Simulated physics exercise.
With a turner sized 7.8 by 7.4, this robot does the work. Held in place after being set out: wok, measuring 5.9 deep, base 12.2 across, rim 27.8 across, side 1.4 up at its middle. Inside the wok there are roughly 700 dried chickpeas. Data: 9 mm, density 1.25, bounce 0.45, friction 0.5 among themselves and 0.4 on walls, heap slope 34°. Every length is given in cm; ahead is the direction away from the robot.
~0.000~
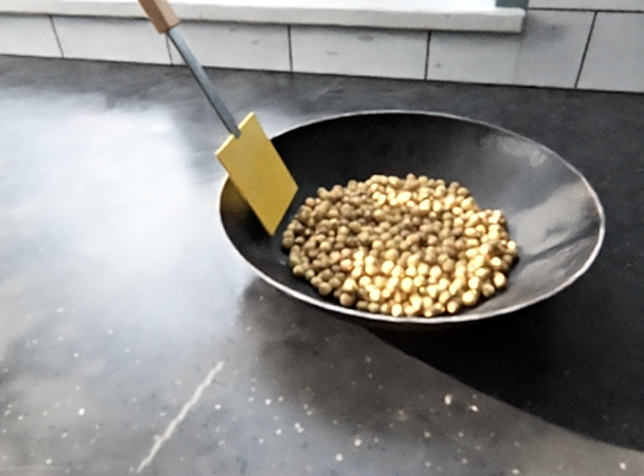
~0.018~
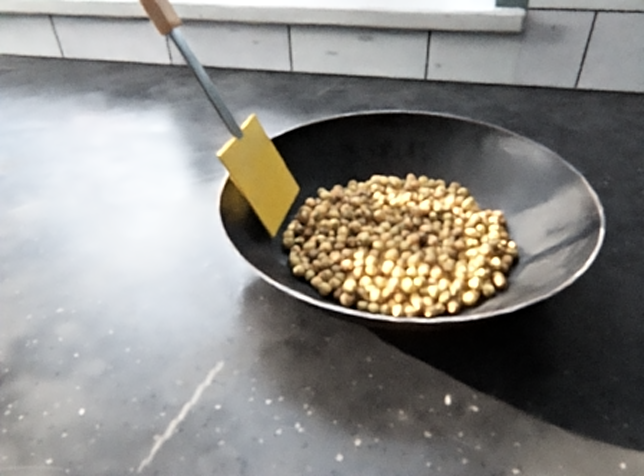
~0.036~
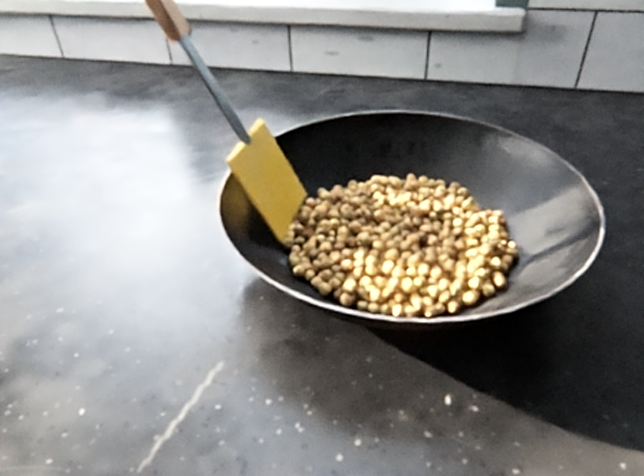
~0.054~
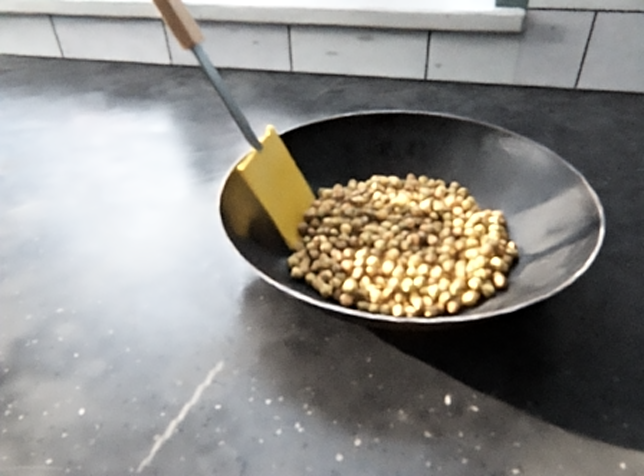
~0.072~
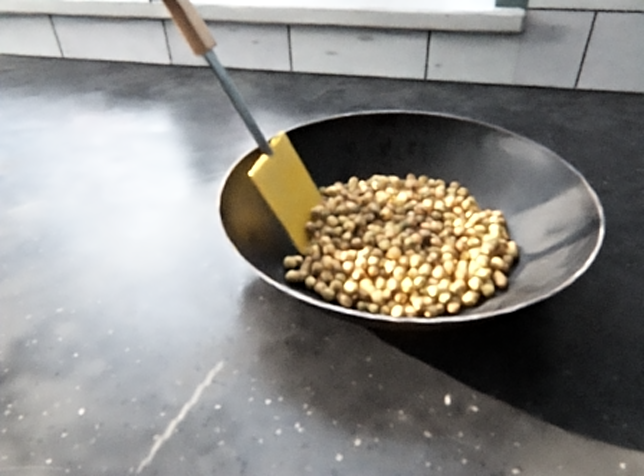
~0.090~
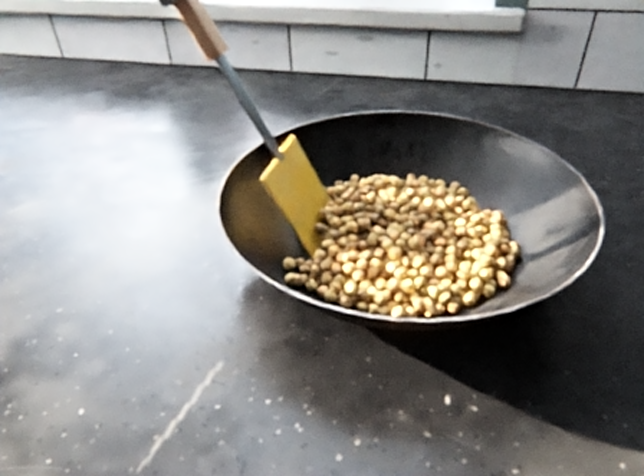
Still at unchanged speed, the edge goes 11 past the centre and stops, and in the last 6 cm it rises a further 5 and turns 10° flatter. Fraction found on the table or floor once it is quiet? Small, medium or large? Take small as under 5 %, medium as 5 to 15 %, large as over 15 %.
Medium, so between 5 and 15 %.
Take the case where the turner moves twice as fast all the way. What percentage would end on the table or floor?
Then roughly 25 percent.
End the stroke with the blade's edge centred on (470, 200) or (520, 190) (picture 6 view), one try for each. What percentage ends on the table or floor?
0 % and 0 %.
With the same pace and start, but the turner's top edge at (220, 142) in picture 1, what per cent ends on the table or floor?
Some 10 per cent.
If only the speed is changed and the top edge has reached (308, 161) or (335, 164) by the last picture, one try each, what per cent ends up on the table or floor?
Respectively, around 20 and 25 per cent.
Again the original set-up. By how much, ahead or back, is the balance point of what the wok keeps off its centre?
I'd put it at roughly 4.0 cm toward the front.
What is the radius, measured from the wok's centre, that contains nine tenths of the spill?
It comes to about 40 cm.
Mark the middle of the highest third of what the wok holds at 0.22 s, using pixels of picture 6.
At about (461, 236).
After 0.22 s, sloping 63°, highest piece 4 above the table; 696 in the wok.
After 0.36 s, sloping 60°, highest piece 7 above the table; 696 in the wok.
After 0.62 s, sloping 53°, highest piece 7 above the table; 630 in the wok, 64 on the table or floor, 2 on the blade or in flight.
After 1.67 s, sloping 53°, highest piece 5 above the table; 630 in the wok, 66 on the table or floor.
In the end, 630 in the wok, 66 on the table or floor. That is 9 % on the table or floor.
